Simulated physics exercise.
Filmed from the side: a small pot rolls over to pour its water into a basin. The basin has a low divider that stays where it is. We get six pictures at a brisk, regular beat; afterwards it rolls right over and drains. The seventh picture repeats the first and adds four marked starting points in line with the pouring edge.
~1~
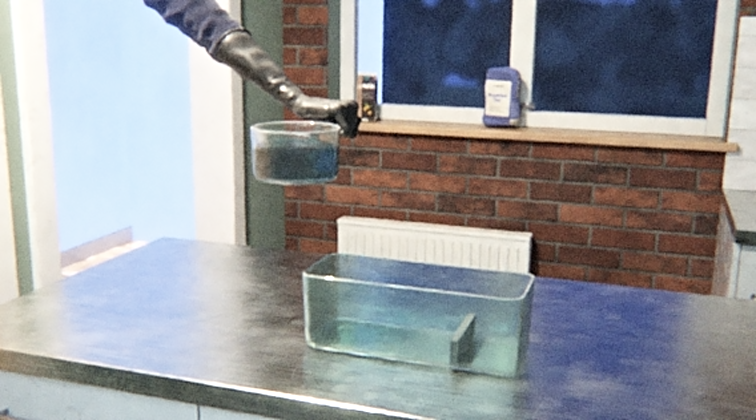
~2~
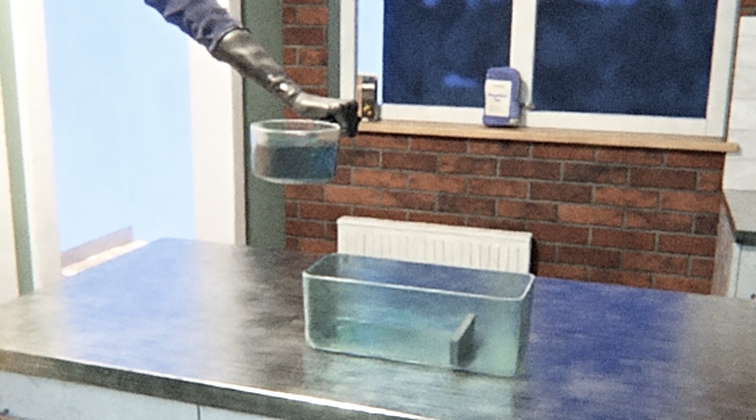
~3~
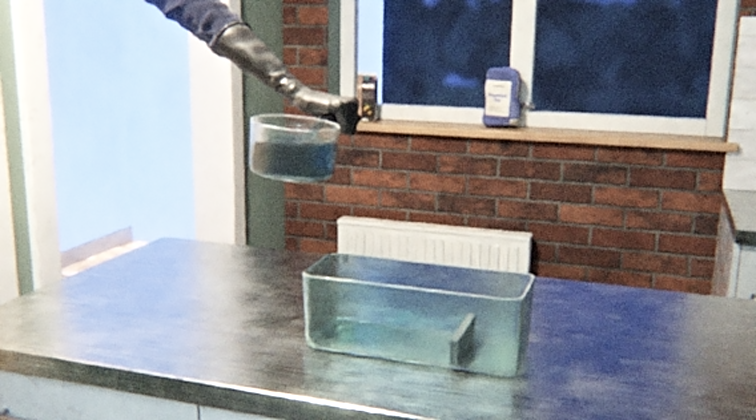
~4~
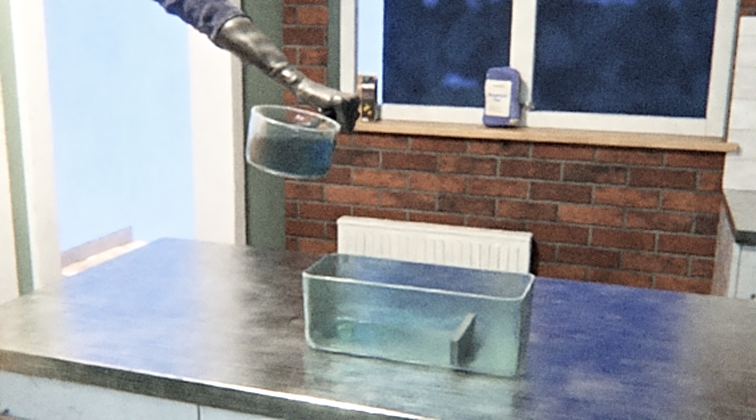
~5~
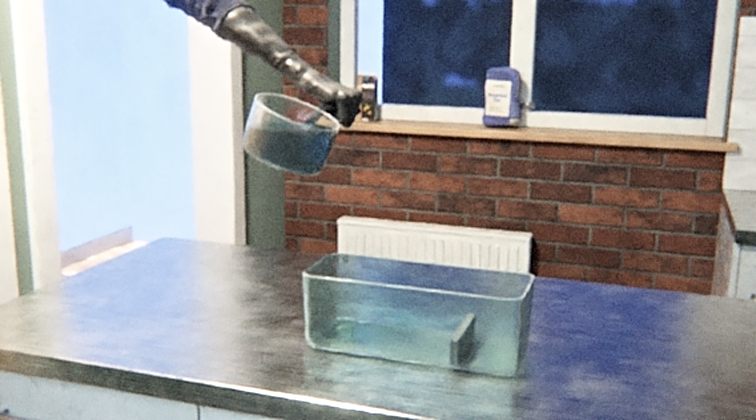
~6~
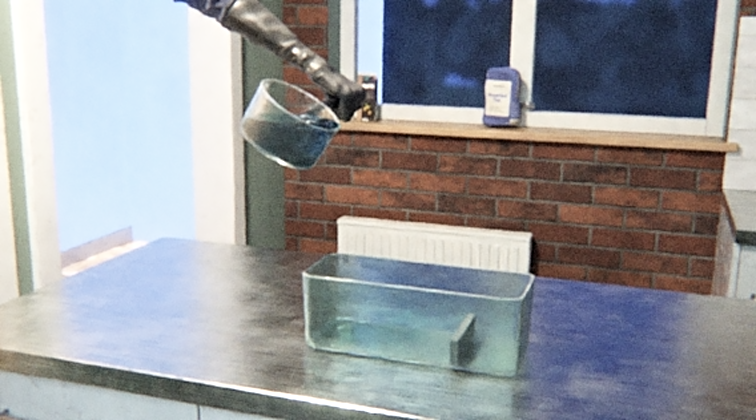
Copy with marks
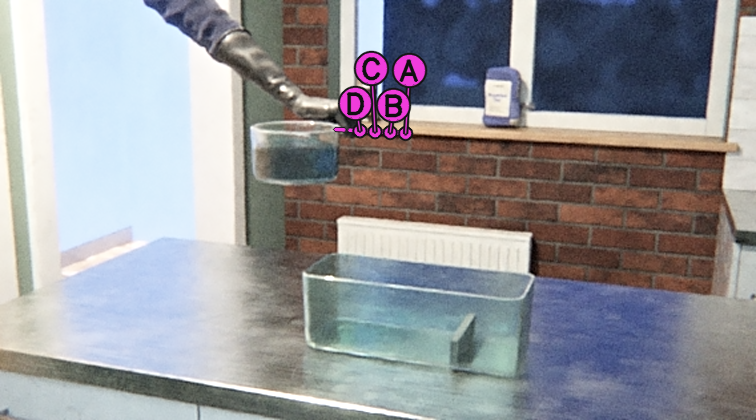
A dark-gloved arm holding a small clear pot of water above a glass basin, gradually tilting it toward the right.
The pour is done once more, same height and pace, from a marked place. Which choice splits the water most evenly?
Go for B.
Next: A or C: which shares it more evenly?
Place A.
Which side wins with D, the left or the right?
The left one.
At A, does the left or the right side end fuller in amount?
More ends on the right.
In magenta, A at (405, 133); B at (390, 132); C at (374, 131); D at (359, 130).
With A, about 31 % ends left of the wall and 68 % right of it.
With B, about 44 % ends left of the wall and 54 % right of it.
With C, about 79 % ends left of the wall and 18 % right of it; 3 % is lost outside.
With D, about 90 % ends left of the wall and 8 % right of it.
